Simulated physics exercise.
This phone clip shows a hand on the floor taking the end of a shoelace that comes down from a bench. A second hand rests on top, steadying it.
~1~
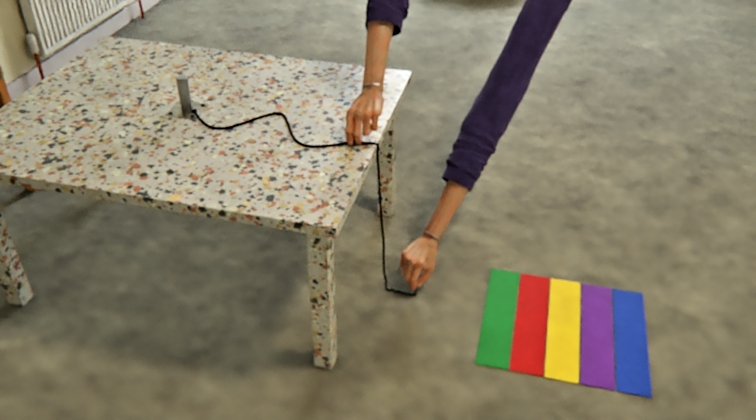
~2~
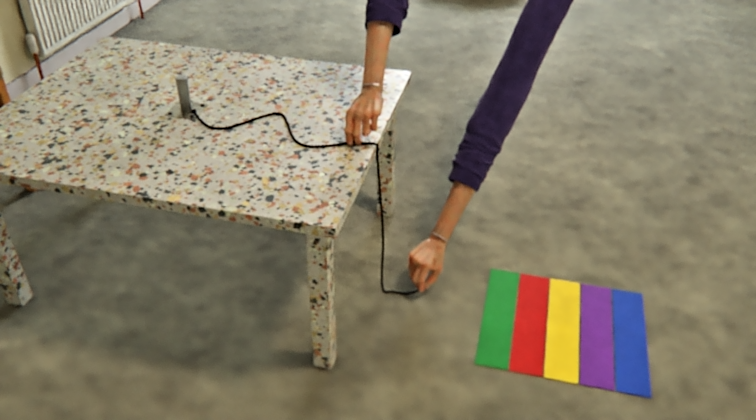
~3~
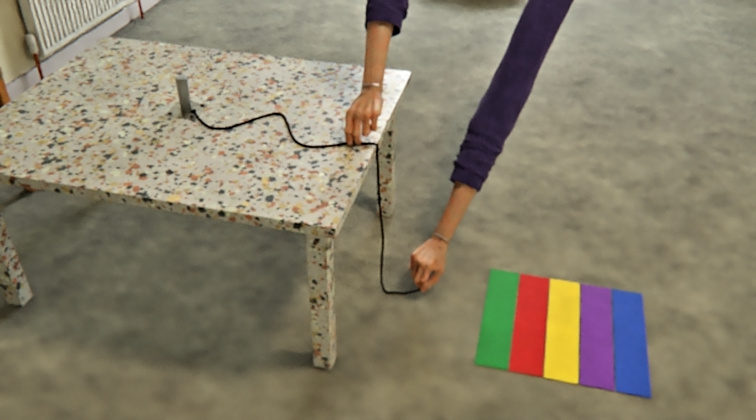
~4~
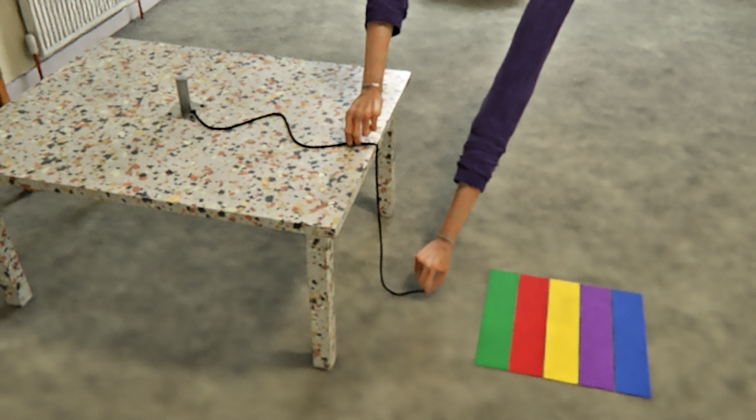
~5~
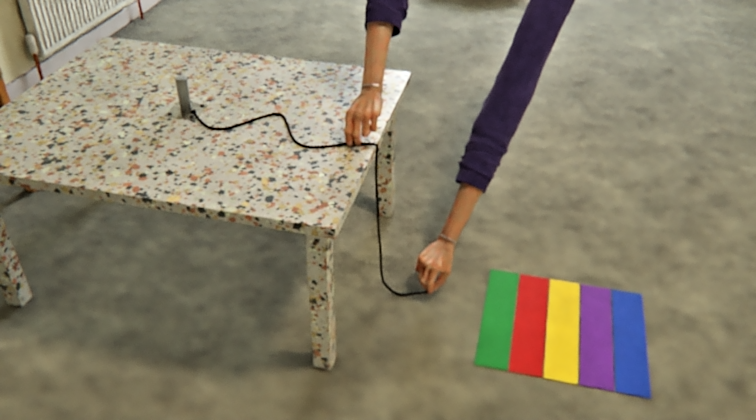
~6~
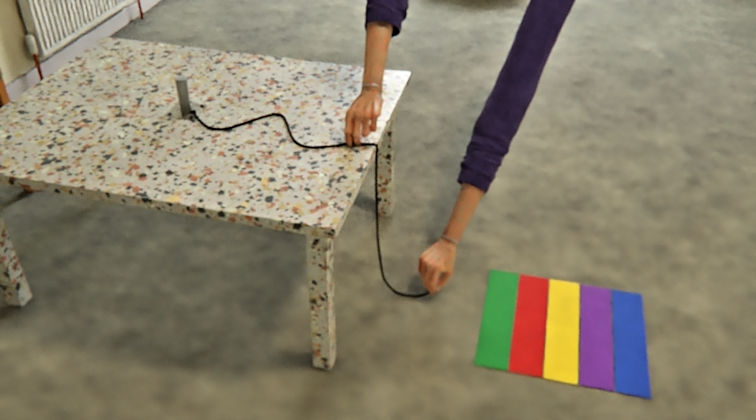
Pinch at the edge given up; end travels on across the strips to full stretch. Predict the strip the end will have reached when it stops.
I would say the purple strip.
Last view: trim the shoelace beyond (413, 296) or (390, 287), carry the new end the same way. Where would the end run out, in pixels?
It would be at (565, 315) in the first case and at (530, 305) in the second.
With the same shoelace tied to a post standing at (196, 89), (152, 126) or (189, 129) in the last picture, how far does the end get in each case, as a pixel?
Taking the tries in turn, you get (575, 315), (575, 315) and (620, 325).
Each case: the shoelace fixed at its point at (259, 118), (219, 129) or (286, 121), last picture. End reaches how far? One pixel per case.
Estimated spots in sequence: (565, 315), (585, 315), (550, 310).
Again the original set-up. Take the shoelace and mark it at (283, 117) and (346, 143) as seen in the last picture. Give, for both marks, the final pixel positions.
The first settles around (306, 130), the second around (402, 167).
Soon after, end near (530, 307); over red.
Then, end near (574, 315); over yellow.
At full stretch, end near (599, 319); over purple. The end stops over the purple strip.
